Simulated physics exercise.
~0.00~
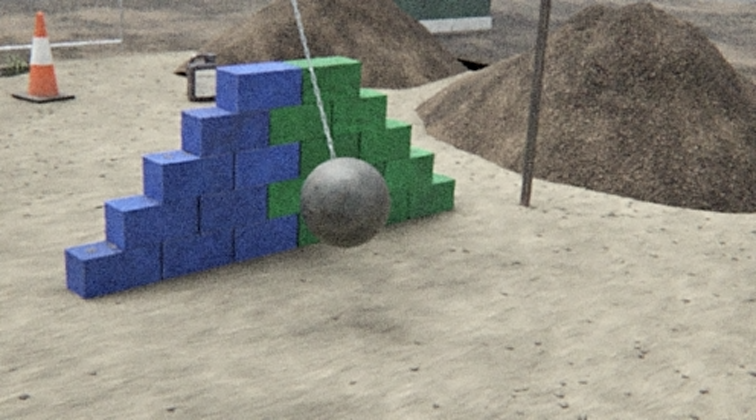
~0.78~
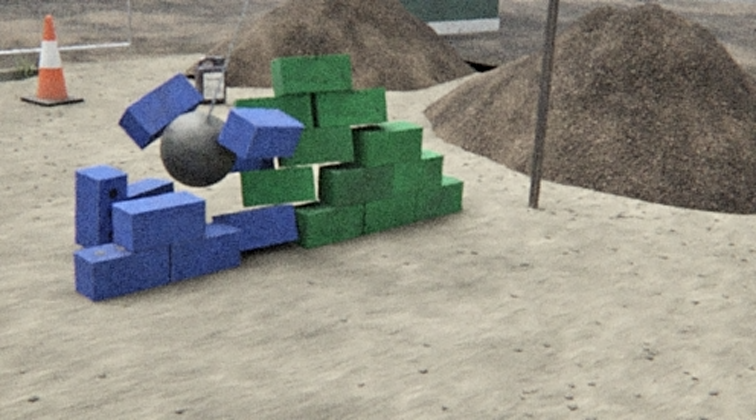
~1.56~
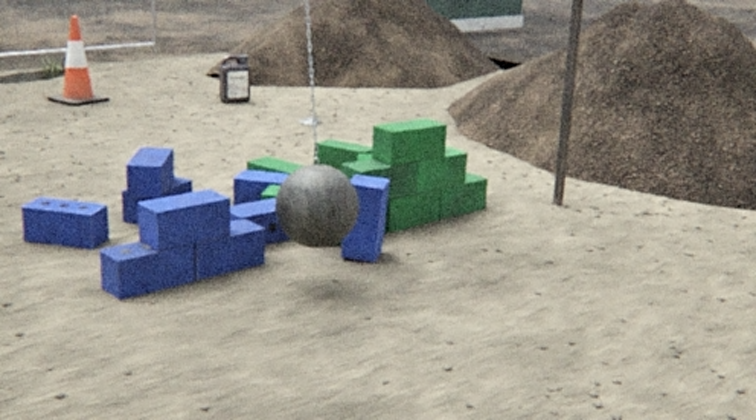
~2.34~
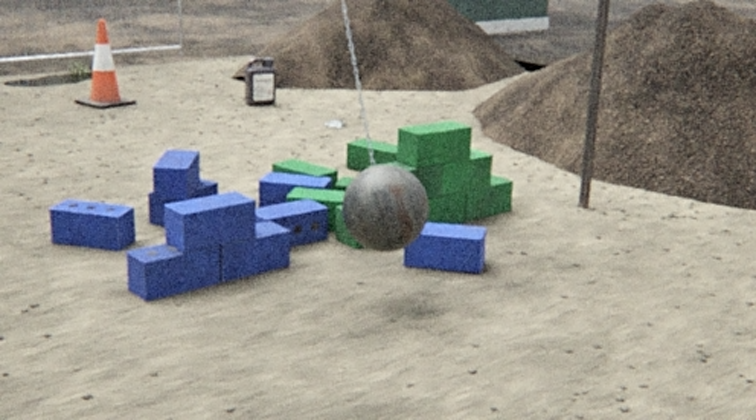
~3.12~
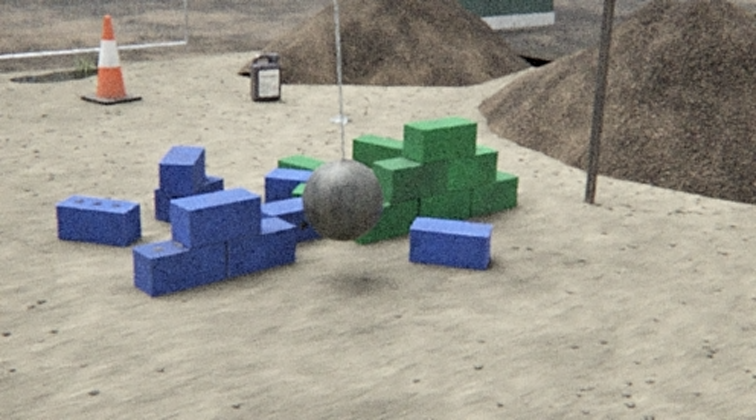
A stepped wall of blue and green blocks was struck by a swinging metal ball, which sent blue blocks tumbling and brought some green ones down before it swung back, leaving a partly standing green stack, a low blue pile and scattered blocks.
